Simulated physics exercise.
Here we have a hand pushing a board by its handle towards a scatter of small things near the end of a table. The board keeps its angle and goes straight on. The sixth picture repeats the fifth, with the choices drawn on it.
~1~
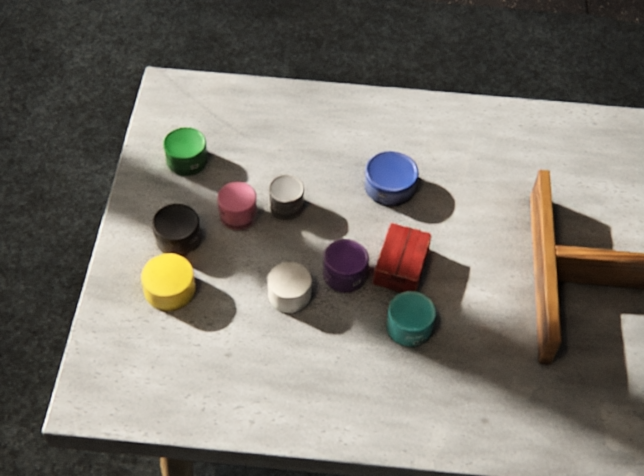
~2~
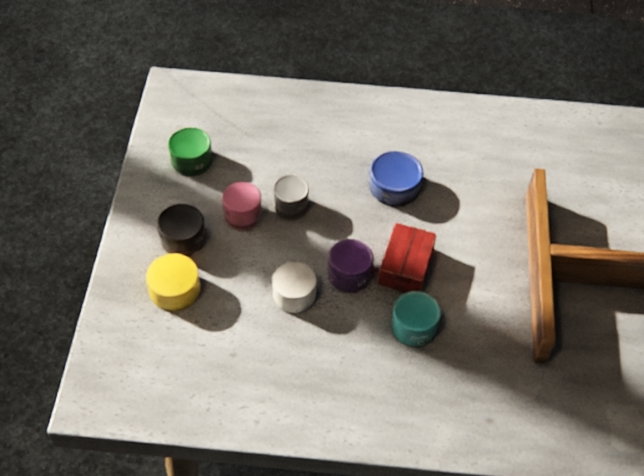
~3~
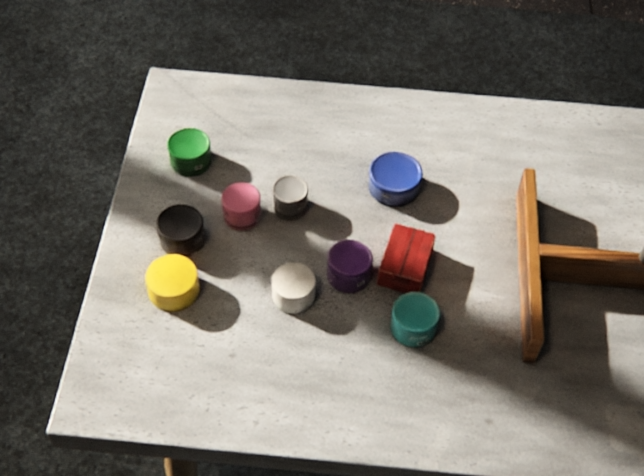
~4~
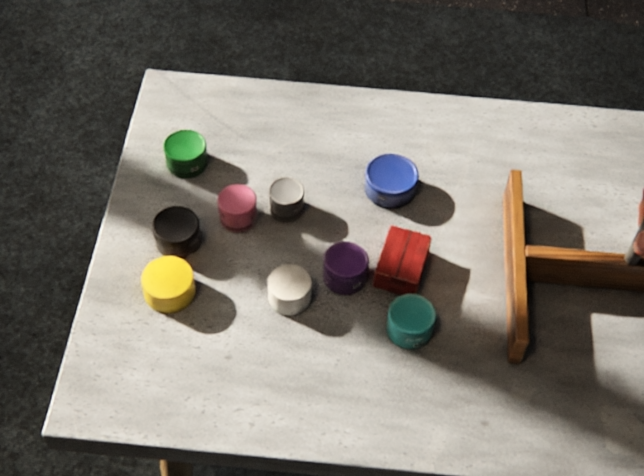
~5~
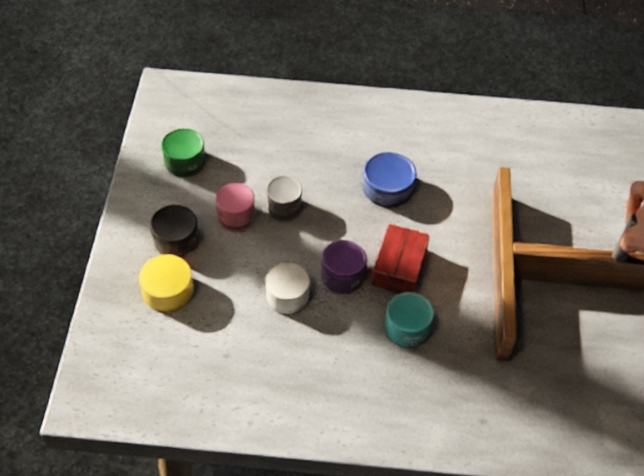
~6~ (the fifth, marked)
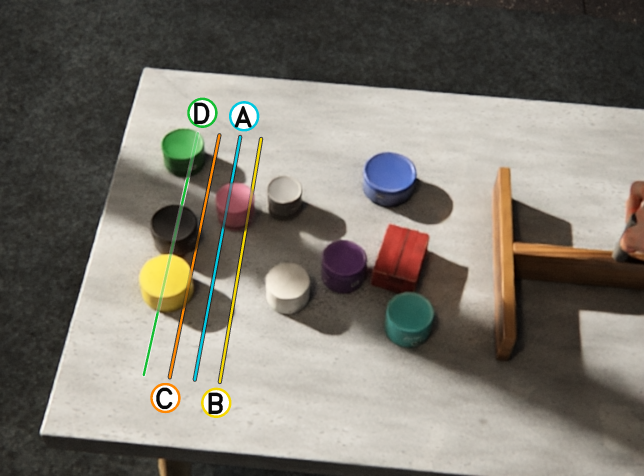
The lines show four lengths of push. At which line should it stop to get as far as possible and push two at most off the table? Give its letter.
No third one falls up to D.
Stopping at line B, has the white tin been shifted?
By then, yes.
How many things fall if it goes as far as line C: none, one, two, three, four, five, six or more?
By then, none.
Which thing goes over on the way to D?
The black jar goes over.
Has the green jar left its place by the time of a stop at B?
No.
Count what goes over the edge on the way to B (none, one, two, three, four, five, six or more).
The count is none.
On the copy, A at (220, 247); B at (242, 249); C at (197, 245); D at (173, 243).
On D. First, board (388, 236); turquoise tub (351, 315); blue jar (357, 177).
Then, board (267, 225); black jar (161, 226); yellow tin (153, 279).
Finally, board (175, 217); black jar over the edge; green jar (127, 138); one fallen.
By contrast, A is within the limit but short; B is within the limit but short; C is within the limit but short.
